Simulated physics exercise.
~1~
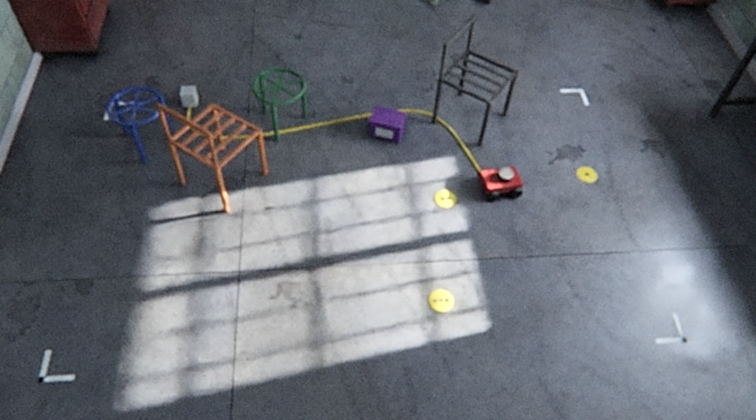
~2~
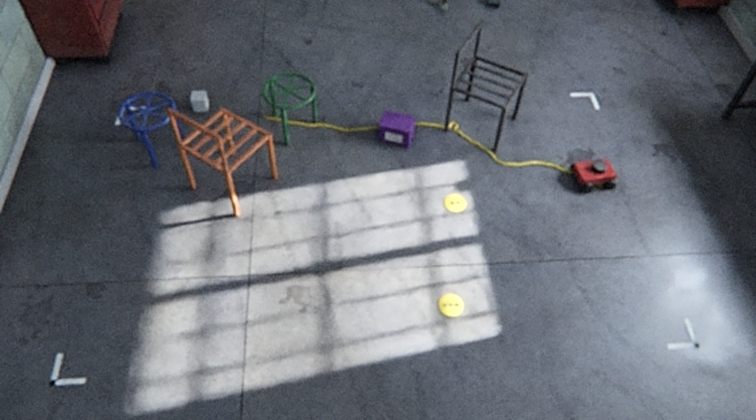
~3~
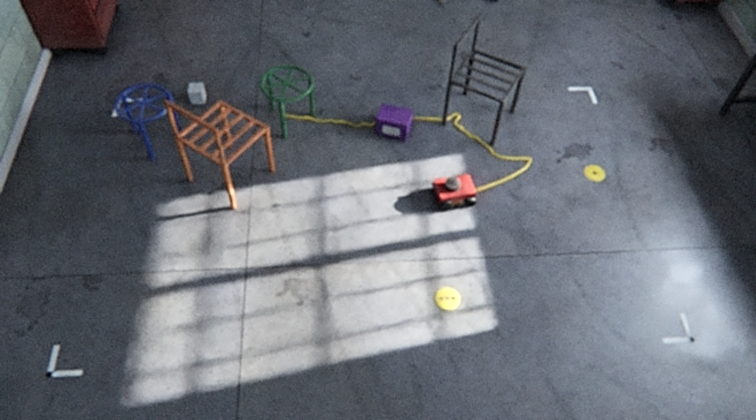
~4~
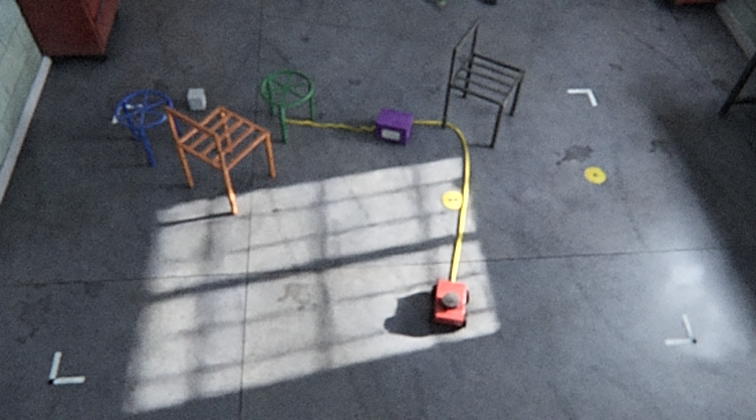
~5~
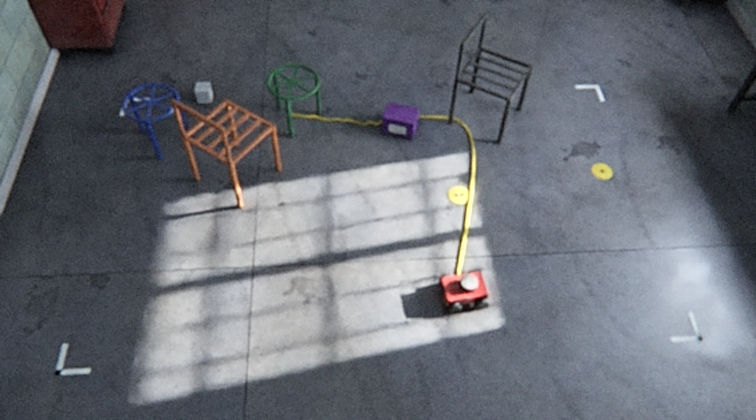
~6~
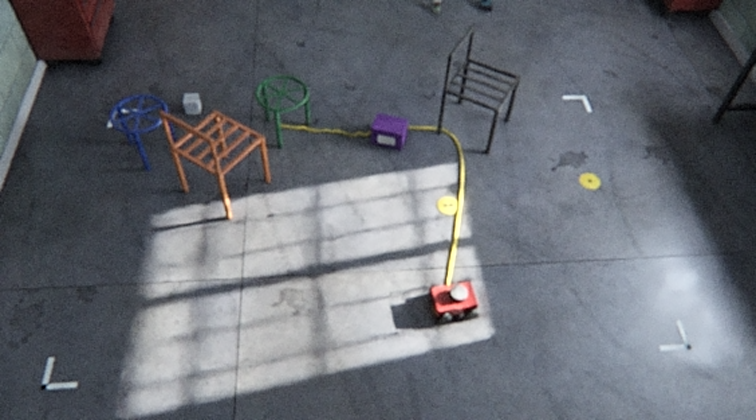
Workshop floor with a red cart pulling a yellow lead's far end to the green stool, driving right, left, then nearer, and stopping.
